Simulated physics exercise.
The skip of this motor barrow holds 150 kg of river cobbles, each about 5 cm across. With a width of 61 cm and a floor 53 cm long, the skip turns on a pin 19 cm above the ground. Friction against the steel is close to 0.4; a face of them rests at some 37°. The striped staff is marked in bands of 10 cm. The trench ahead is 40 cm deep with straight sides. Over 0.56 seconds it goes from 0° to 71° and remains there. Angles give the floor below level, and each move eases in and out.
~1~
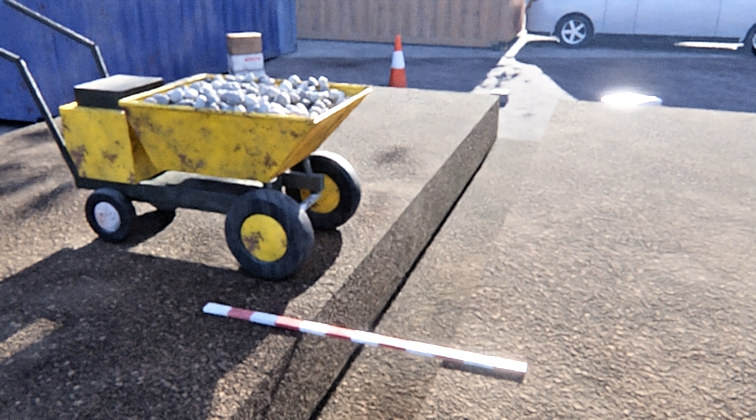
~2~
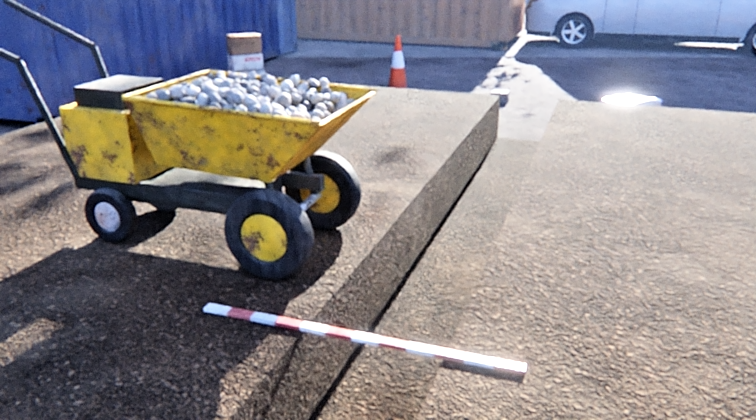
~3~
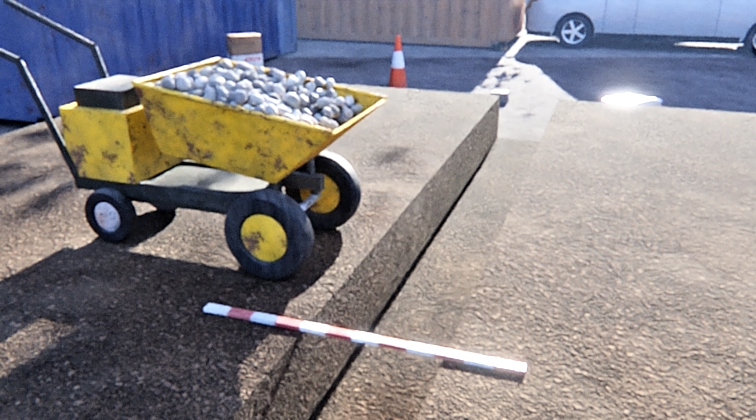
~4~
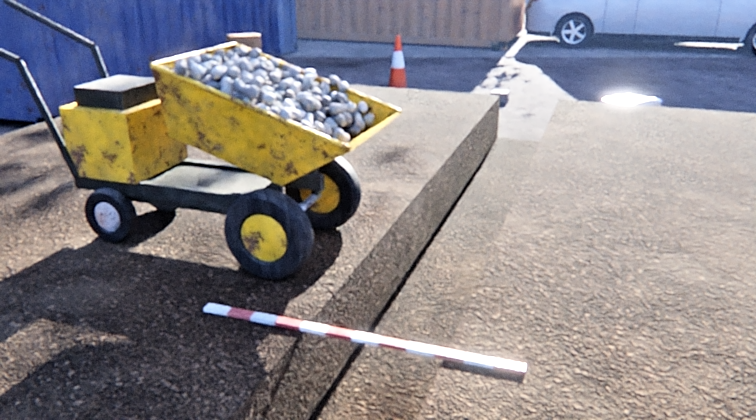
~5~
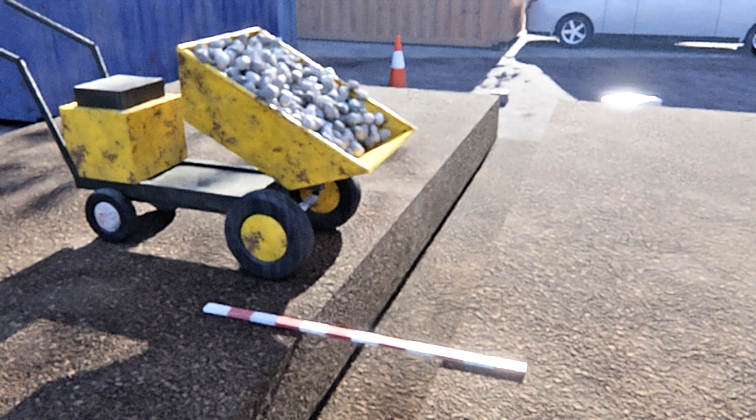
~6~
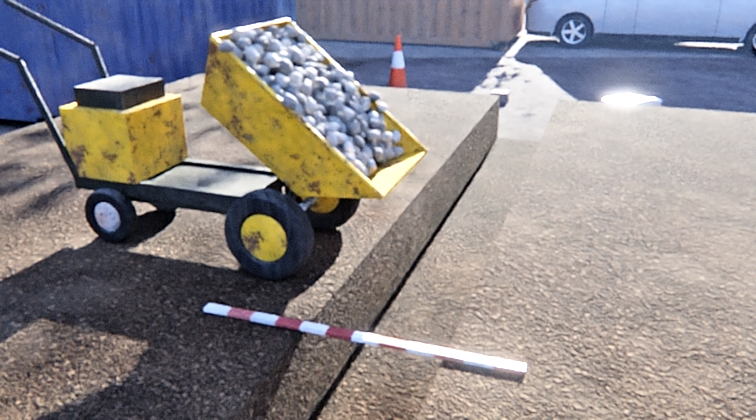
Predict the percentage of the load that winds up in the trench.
My prediction is about 62 per cent.
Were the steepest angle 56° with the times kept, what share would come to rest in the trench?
Near 45 per cent then.
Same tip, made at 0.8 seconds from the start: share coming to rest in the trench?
I'd put it at some 75 in a hundred.
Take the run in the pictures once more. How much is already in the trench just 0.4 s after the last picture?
By then, around 30 percent.
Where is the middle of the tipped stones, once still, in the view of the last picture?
About (461, 334).
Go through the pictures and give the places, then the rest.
In the first picture, the skip is at 0°, its lip at (315, 121); the top of the load is at (265, 84).
In the second picture, the skip is at 2°, its lip at (320, 124); the top of the load is at (250, 82).
In the third picture, lip at (333, 133), floor tilted 8°, highest stones at (223, 72).
In the fourth picture, lip at (350, 149), floor tilted 17°, highest stones at (233, 58).
In the fifth picture, the skip is at 28°, its lip at (368, 172); the top of the load is at (250, 45).
In the sixth picture, lip at (383, 198), floor tilted 39°, highest stones at (274, 37).
Then, 0.1 s after the last picture the floor is at 60°, 100 % in the skip; the foremost stones are at (413, 199).
Then, 0.4 s after the last picture the floor is at 71°, 62 % in the skip, 31 % in the trench, 6 % past the trench; the foremost stones are at (497, 283).
Then, 0.7 s after the last picture the floor is at 71°, 9 % in the skip, 52 % in the trench, 39 % past the trench; the foremost stones are at (752, 308).
Then, 2.7 s after the last picture the floor is at 71°, 0 % in the skip, 62 % in the trench, 38 % past the trench; the foremost stones are past the picture's edge.
